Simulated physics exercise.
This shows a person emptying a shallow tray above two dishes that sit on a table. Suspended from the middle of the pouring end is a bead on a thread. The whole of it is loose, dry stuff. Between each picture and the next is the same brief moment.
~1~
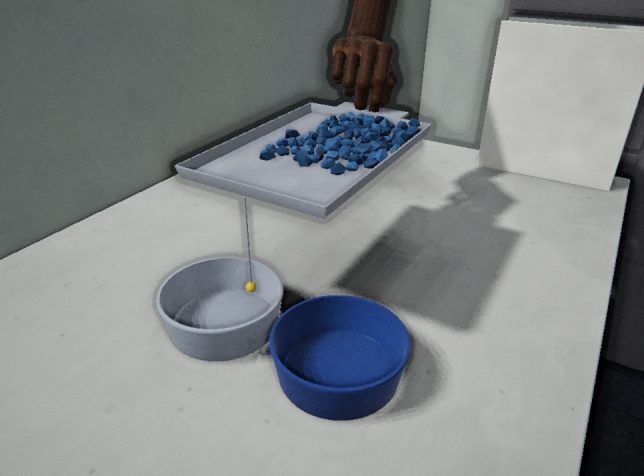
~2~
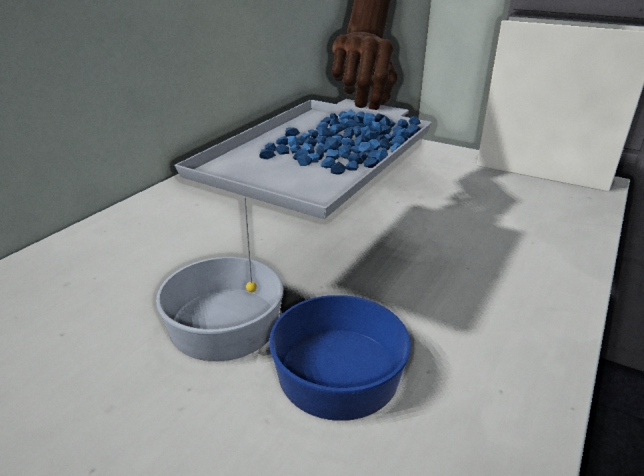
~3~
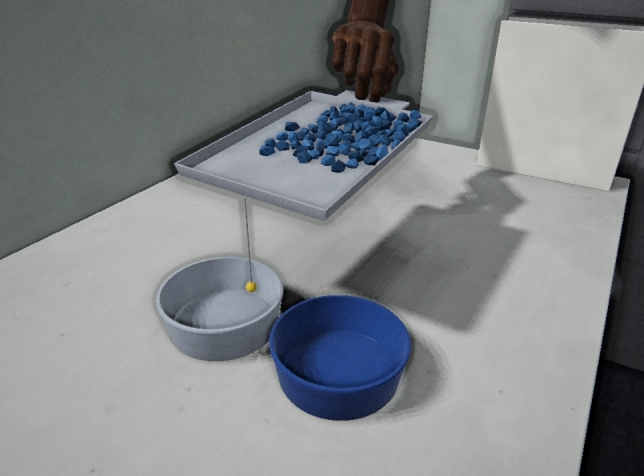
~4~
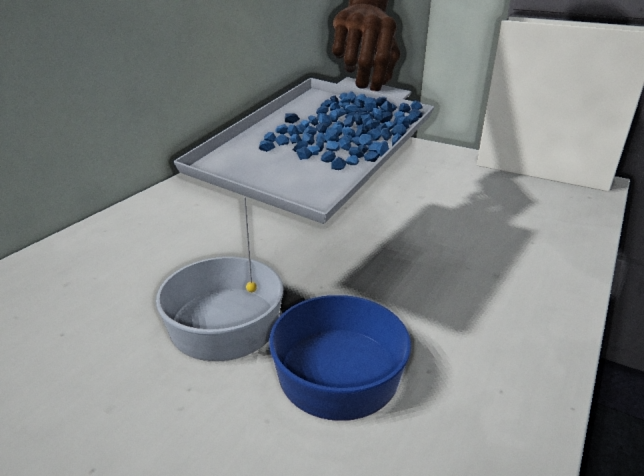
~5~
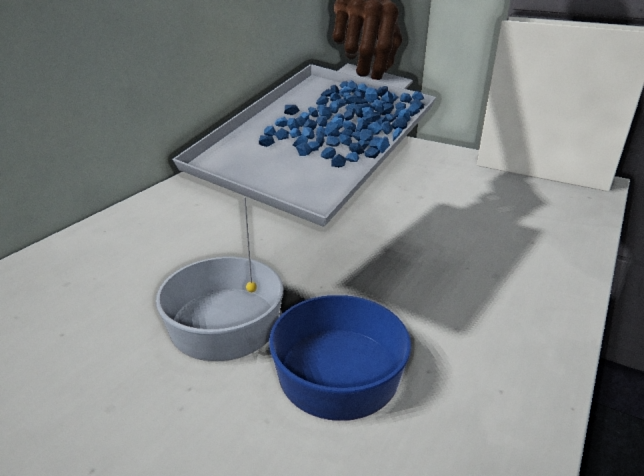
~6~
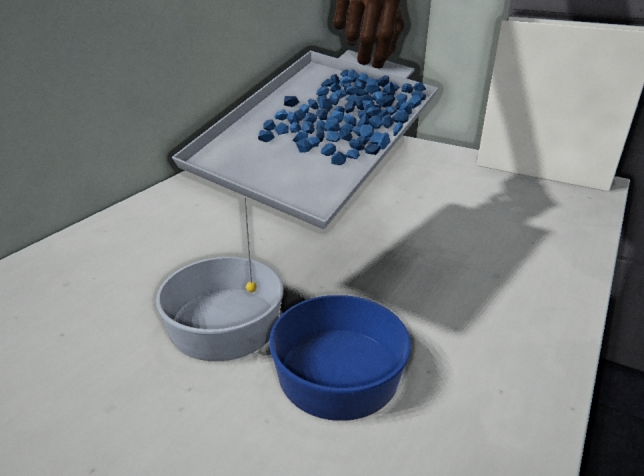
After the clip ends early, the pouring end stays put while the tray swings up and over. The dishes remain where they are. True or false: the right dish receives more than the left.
True.
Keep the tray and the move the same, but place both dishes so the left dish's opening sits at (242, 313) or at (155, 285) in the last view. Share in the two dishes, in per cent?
First case 70 in a hundred, second case 60 in a hundred.
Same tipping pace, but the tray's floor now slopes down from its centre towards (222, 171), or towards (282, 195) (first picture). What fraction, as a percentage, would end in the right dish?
Roughly 0 % in the first case and 40 % in the second.
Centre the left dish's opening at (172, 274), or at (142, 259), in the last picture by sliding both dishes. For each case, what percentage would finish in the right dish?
Close to 70 in a hundred, then close to 10 in a hundred.
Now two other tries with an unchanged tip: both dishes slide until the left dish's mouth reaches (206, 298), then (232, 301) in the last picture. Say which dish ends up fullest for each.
Results - the dish on the right side first, the dish on the right side second.
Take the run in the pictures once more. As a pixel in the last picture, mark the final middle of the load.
Centre at rest, last view: Approx. (325, 364).
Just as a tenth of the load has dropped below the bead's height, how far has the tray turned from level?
65°, roughly.
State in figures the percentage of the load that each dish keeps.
Around 0 in a hundred in the left dish and around 90 in a hundred in the right dish.
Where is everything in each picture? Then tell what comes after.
In the first picture, corners of the pouring end near (179, 165) and (324, 205), level; middle of the load near (349, 136), aquarium stones; left dish near (181, 339); right dish near (304, 396); bead on its thread near (252, 287).
In the second picture, corners of the pouring end near (179, 165) and (324, 206), level; middle of the load near (349, 134).
In the third picture, corners of the pouring end near (179, 163) and (324, 208), tipped barely, lowest at the right corner; middle of the load near (349, 129).
In the fourth picture, corners of the pouring end near (178, 161) and (324, 211), tipped a little, lowest at the right corner; middle of the load near (350, 121).
In the fifth picture, corners of the pouring end near (178, 159) and (324, 215), tipped a little, lowest at the right corner; middle of the load near (350, 114).
In the sixth picture, corners of the pouring end near (177, 157) and (324, 218), tipped clearly, lowest at the right corner; middle of the load near (350, 106); left dish near (181, 339); right dish near (304, 396).
Shortly afterwards, tray tipped steeply; the bulk on the tray; only a few in the right dish; a little in the air.
Next, tray tipped right over; a little on the tray; the bulk in the right dish; only a few in the left dish; a little outside both; only a few in the air.
Some moments later, tray tipped past a quarter turn; all but a few in the right dish; only a few in the left dish; a little outside both.
In the end, tray tipped past a quarter turn; all but a few in the right dish; only a few in the left dish; a little outside both.
